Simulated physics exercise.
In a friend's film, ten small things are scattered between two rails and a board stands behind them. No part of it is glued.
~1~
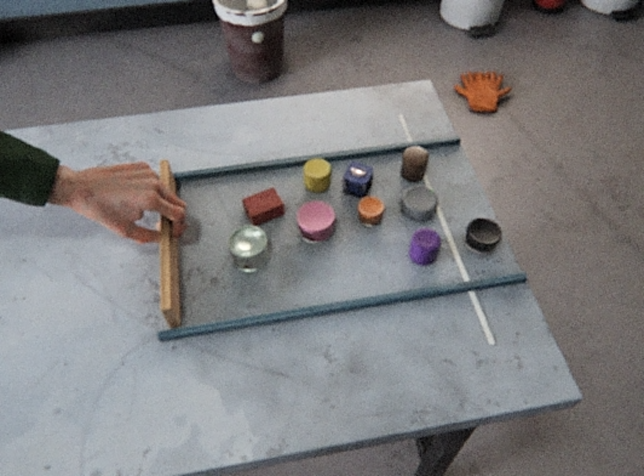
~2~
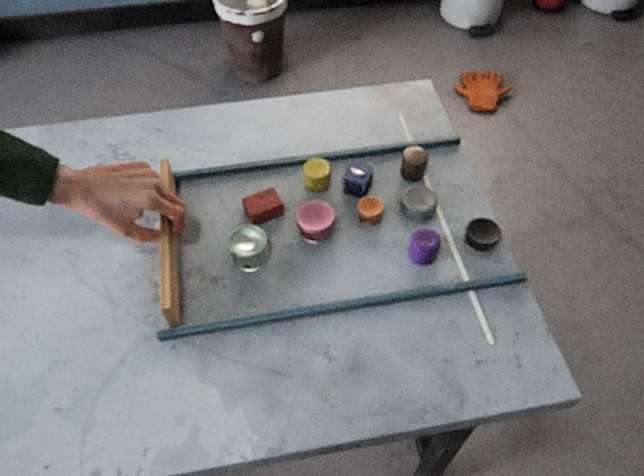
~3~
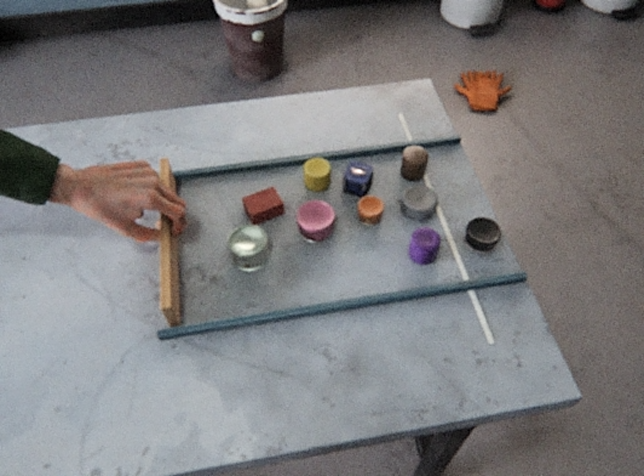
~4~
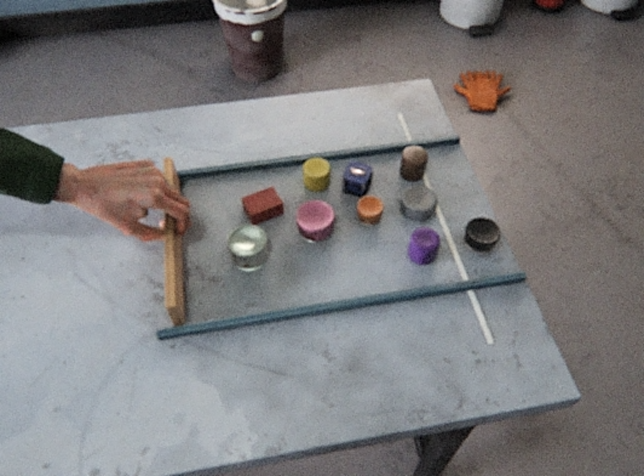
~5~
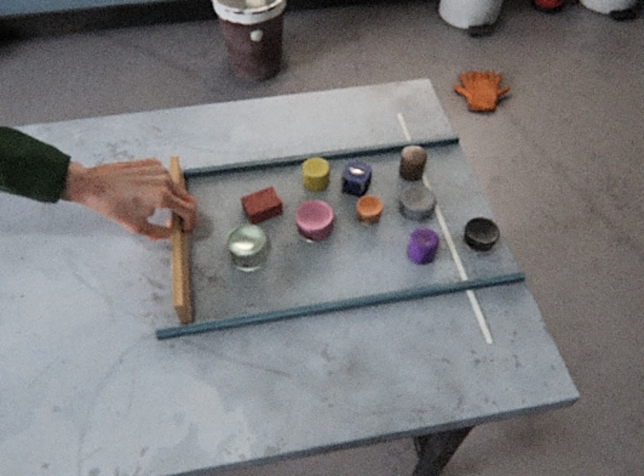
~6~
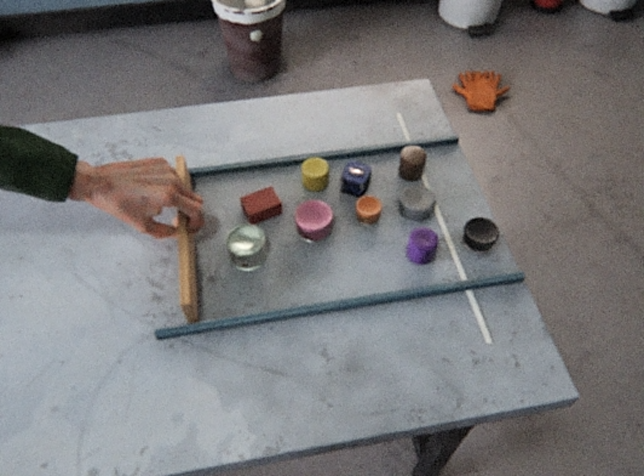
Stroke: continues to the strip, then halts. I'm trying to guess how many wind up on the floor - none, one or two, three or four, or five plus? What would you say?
Lost one or two.
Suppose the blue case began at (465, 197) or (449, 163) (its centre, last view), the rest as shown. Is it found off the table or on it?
First spot: Gone; second: Gone.
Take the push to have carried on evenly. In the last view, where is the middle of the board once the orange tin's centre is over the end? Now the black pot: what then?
The middle is at (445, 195) when it's the orange tin, and at (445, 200) when it's the black pot.
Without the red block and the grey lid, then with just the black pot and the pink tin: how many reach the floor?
Count: 0 (first case); 1 (second).
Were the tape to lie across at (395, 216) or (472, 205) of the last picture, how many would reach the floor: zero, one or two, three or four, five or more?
Count by try - none; more than four.
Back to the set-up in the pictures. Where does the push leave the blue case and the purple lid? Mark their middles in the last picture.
First (463, 158), then (474, 254).
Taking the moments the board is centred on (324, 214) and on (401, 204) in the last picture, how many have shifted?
That makes 6 at the first spot and 9 at the second.
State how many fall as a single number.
Count of fallen: 2.
Early on, none off yet; black pot at rest near (480, 235); brown lid at rest near (412, 164); grey lid at rest near (417, 202).
A while later, none off yet; black pot at rest near (480, 235); brown lid moving near (418, 161); grey lid travelled about its own width near (437, 198).
Finally, the number that fall off is one or two; lost, grey lid and brown lid.
